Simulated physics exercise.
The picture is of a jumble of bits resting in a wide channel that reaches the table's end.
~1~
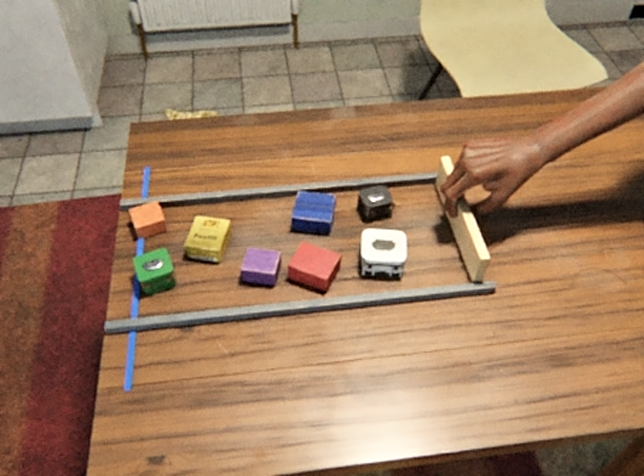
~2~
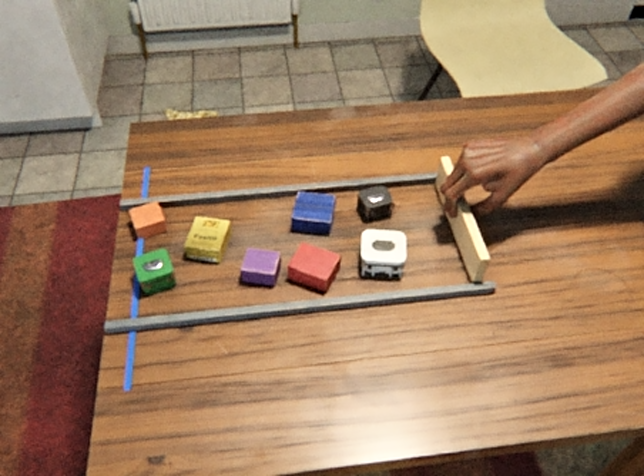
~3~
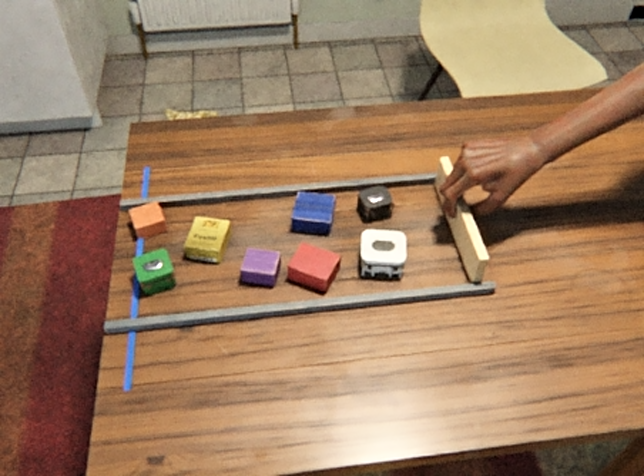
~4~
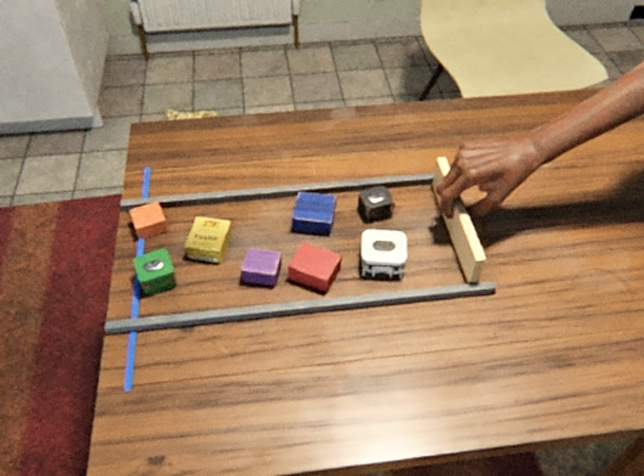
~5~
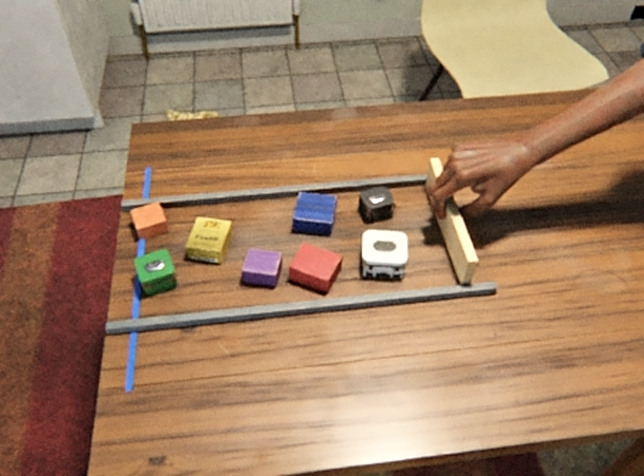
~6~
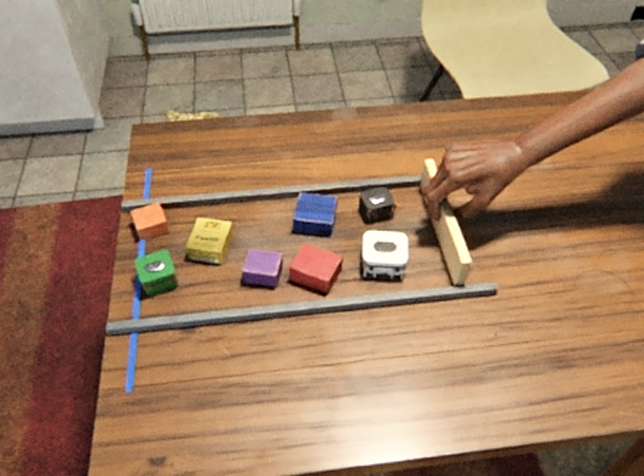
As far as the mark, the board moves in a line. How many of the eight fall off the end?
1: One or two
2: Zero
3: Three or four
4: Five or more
Five or more (4).
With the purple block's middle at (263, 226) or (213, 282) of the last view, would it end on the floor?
At the first place it goes off the edge, and at the second it goes off the edge.
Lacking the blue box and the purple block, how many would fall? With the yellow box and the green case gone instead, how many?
The counts: 3 and 4.
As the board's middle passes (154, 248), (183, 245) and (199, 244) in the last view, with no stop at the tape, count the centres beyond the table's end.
6, 4 and 4.
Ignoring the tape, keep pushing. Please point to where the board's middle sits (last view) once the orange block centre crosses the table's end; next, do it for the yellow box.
The orange block puts it at (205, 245), the yellow box at (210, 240).
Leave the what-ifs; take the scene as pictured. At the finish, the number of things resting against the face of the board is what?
Count: 2.
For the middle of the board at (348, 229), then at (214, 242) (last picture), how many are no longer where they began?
It comes to 5 for the first spot, 8 for the other.
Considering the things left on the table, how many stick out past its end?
Overhang count: 2.
Early on, none off yet; orange block at rest near (150, 222); green case at rest near (157, 273); yellow box at rest near (210, 240).
A while later, none off yet; orange block at rest near (147, 221); green case leaning a little near (100, 273); yellow box travelled about its own width near (144, 246).
Finally, the number that fall off is five or more; lost, blue box, red block, purple block, yellow box, green case and orange block.
